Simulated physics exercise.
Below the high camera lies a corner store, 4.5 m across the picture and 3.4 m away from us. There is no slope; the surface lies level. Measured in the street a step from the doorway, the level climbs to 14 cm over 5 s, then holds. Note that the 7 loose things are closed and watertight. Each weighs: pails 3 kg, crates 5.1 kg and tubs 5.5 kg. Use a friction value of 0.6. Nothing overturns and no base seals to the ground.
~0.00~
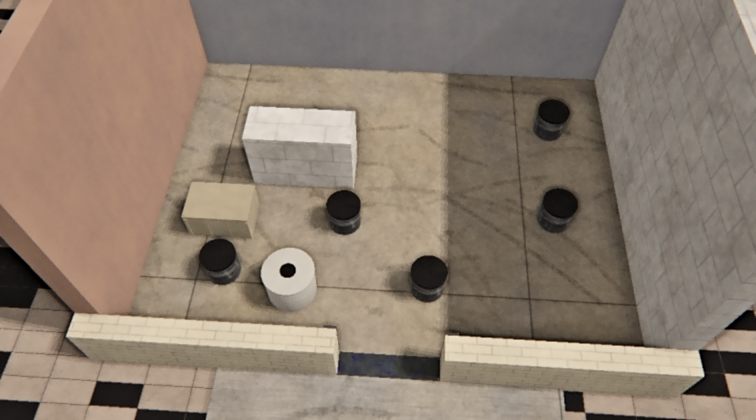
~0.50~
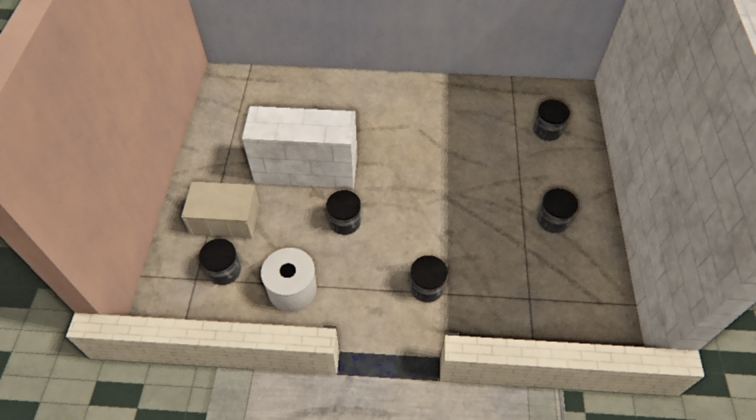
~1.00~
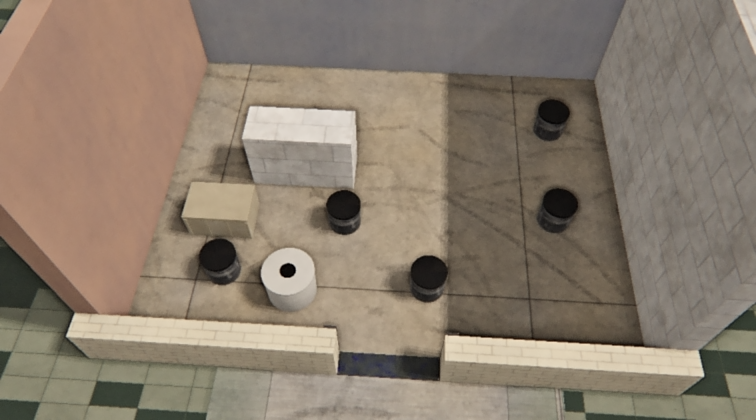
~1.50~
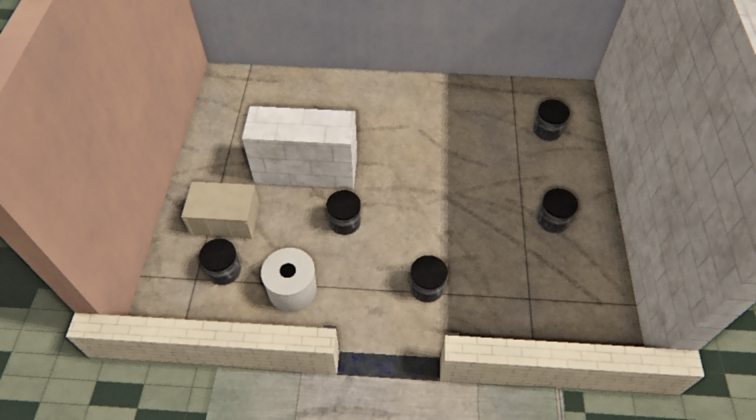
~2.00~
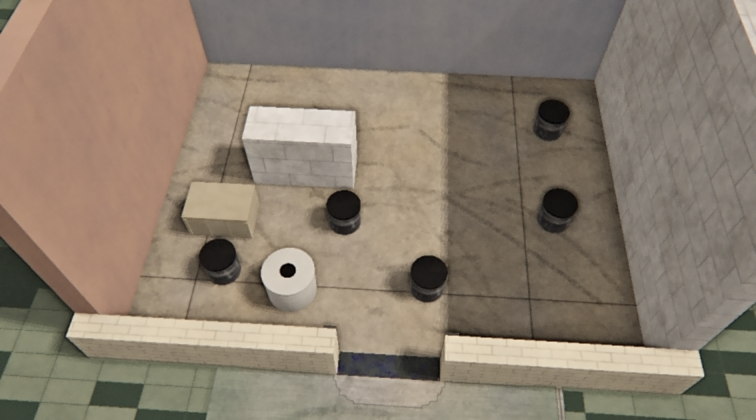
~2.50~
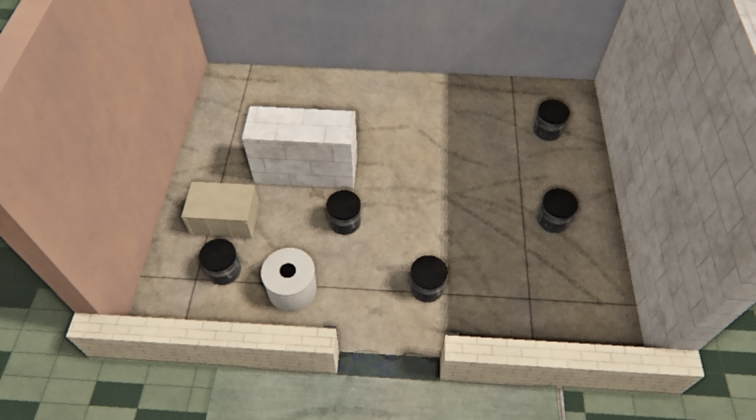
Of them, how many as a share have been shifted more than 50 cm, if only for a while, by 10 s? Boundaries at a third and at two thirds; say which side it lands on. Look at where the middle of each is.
It stays in the lowest third.
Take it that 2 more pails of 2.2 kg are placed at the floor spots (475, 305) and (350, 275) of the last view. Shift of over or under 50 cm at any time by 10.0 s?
Taking them in order, the first is within that distance and the second is beyond that distance.
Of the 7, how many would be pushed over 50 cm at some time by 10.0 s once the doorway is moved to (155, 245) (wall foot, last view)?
Then 5 of them would.
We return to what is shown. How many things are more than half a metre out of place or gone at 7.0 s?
My count gives 1.
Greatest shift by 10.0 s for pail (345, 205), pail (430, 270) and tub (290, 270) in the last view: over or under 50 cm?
Beyond, beyond, within.
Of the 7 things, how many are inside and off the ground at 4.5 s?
0 at that moment.
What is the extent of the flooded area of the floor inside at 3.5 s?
About 0.5 m2.
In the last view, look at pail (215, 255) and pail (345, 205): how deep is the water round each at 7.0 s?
Some 1 cm at the first, some 6 cm at the second.
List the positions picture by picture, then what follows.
A pail at (554, 111), on the bottom; a pail at (344, 204), on the bottom; water covers 0.0 m2; 0 of 7 have shifted, in the first picture.
A pail at (554, 111), on the bottom; a pail at (344, 204), on the bottom; 0.0 m2 under water; 0 of 7 have shifted, in the second picture.
A pail at (554, 111) rests on the ground; a pail at (344, 204), on the bottom; water covers 0.0 m2; 0 of 7 have shifted, in the third picture.
A pail at (554, 111), on the bottom; a pail at (344, 204) rests on the ground; water covers 0.0 m2; 0 of 7 have shifted, in the fourth picture.
A pail at (554, 111) rests on the ground; a pail at (344, 204), on the bottom; water covers 0.0 m2; 0 of 7 have shifted, in the fifth picture.
A pail at (554, 111), on the bottom; a pail at (344, 204), on the bottom; 0.0 m2 under water; 0 of 7 have shifted, in the sixth picture.
After 3.5 s 0 of 7 are over 50 cm from their spots; 0 afloat.
After 4.5 s 0 of 7 are over 50 cm from their spots; 0 afloat.
After 7.0 s 1 of 7 are over 50 cm from their spots; 1 afloat.
After 10.0 s 2 of 7 are over 50 cm from their spots, and 2 have been at some point; 1 afloat.
